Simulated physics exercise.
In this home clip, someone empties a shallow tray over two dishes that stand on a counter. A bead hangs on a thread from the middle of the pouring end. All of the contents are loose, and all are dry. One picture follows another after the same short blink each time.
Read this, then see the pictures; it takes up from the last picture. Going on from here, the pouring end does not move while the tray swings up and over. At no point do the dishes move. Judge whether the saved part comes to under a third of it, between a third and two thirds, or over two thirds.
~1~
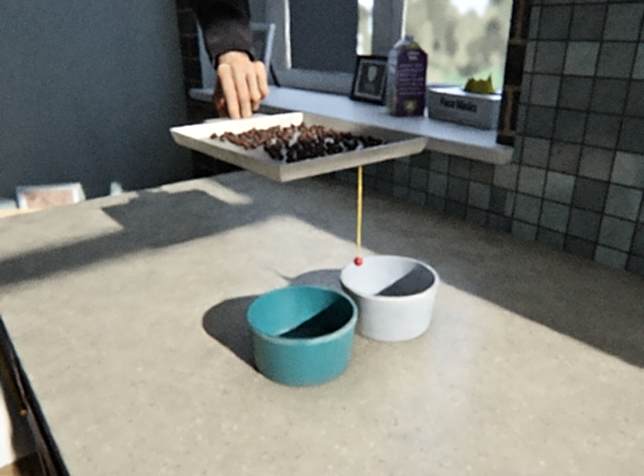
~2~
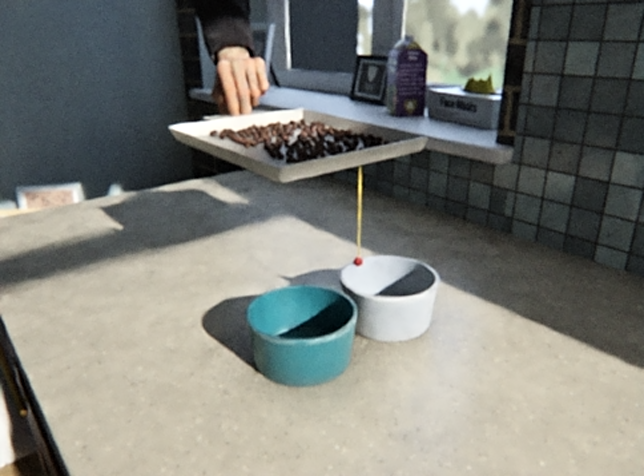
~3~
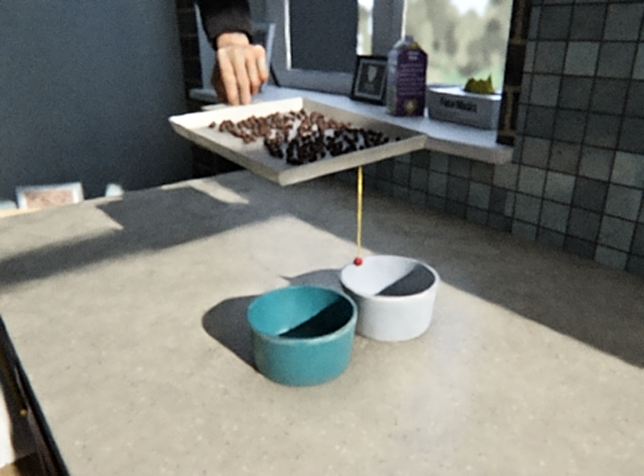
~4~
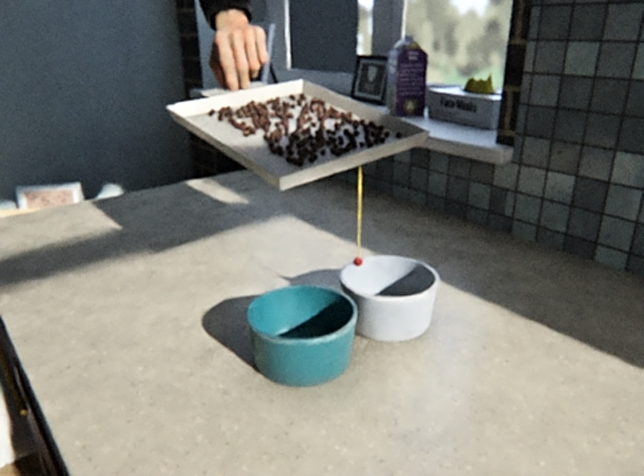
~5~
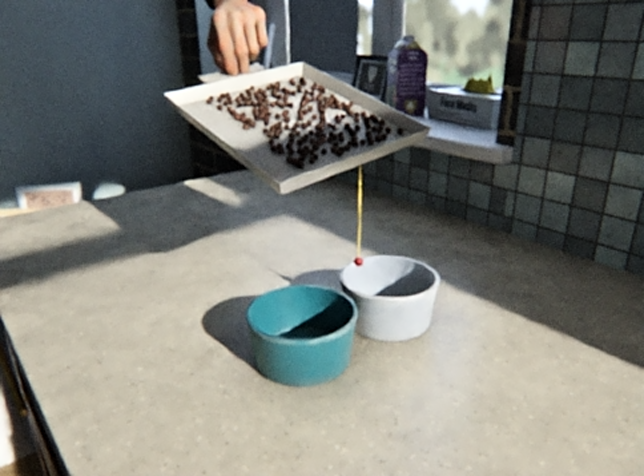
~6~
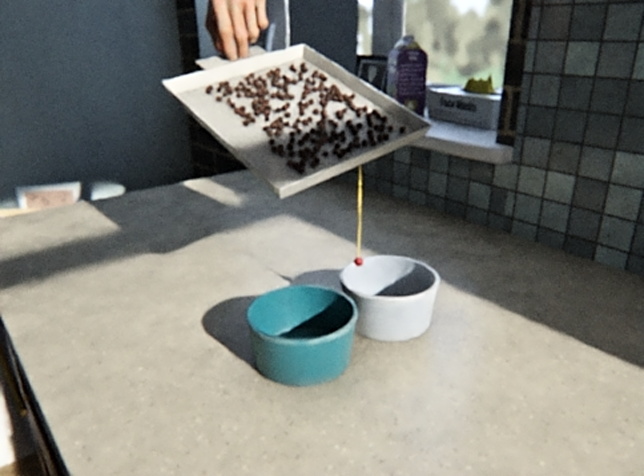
The saved part comes to over two thirds of it.
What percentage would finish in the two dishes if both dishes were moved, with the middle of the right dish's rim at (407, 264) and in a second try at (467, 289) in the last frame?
In order: 60 percent and 0 percent.
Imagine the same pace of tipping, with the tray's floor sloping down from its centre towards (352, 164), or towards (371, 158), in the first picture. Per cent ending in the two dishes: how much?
I'd say roughly 60 percent with the first slope, 40 percent with the other.
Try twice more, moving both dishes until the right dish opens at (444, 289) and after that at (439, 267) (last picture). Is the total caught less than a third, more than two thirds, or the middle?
Where the dishes stand first, less than a third; where they stand second, under a third.
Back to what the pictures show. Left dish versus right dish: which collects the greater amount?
That would be the left-hand one.
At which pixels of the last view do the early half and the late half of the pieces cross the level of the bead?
(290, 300) for the early half, (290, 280) for the late half.
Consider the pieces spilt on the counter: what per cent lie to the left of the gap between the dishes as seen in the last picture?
Estimate: About 30 percent.
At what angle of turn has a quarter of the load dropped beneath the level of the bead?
Somewhere around 70 degrees.
Soon, tray tipped steeply; about two thirds on the tray; about a quarter in the left dish; a stray few outside both; about a quarter in the air.
A while on, tray tipped past a quarter turn; nearly all in the left dish; a stray few in the right dish; a small part outside both; a stray few in the air.
Towards the end, tray tipped past a quarter turn; nearly all in the left dish; a stray few in the right dish; a small part outside both.
Finally, tray tipped past a quarter turn; nearly all in the left dish; a stray few in the right dish; a small part outside both.
